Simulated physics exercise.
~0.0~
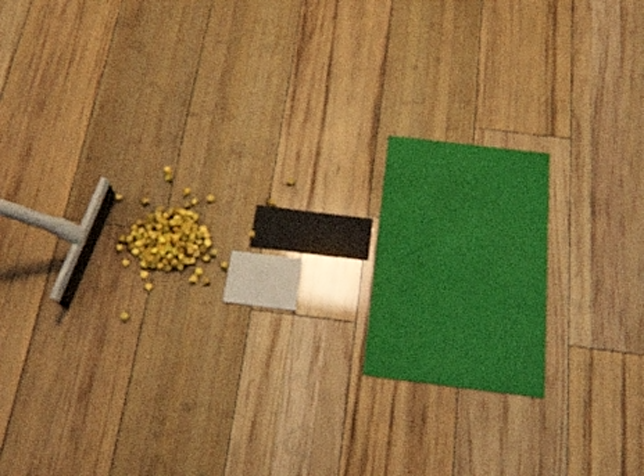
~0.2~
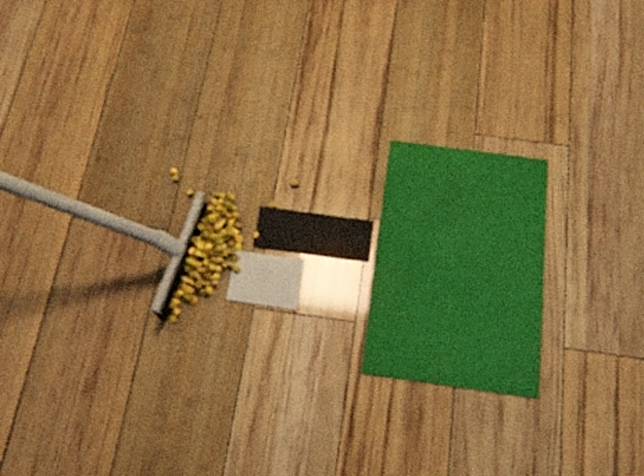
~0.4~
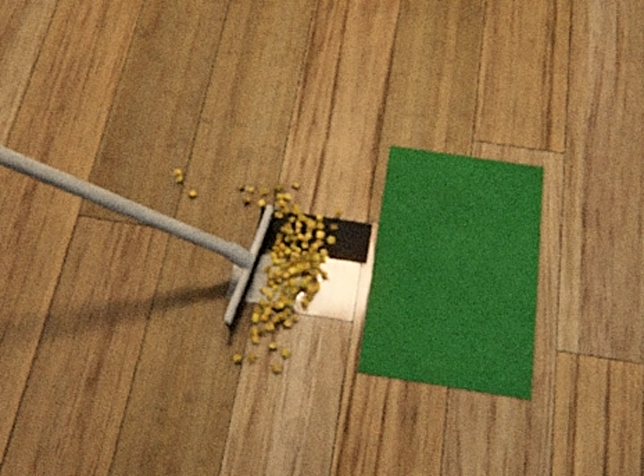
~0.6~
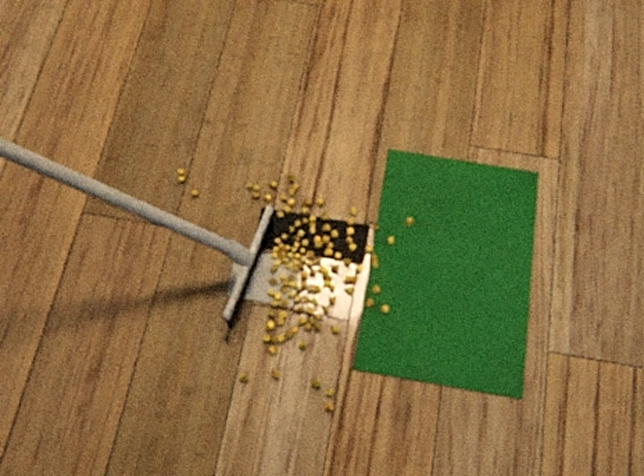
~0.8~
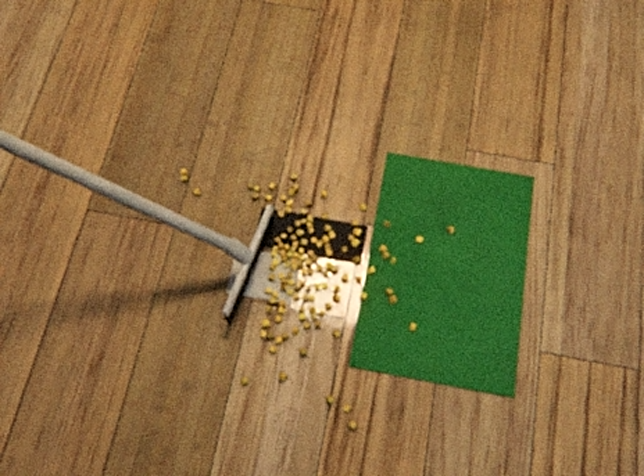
A long-handled squeegee slides rightward across a wooden floor toward a loose heap of small yellow cheese cubes. It gathers them against its blade and pushes them toward the black, pale and gray patches lying beside a large green mat. As the blade reaches the near edge of the patches, it stops, and the cubes spill forward and spread out. A few roll onto the green mat while others scatter over the bare wood. At the end, the squeegee rests still, with cubes strewn across the small patches, the floor and the green mat's left side.
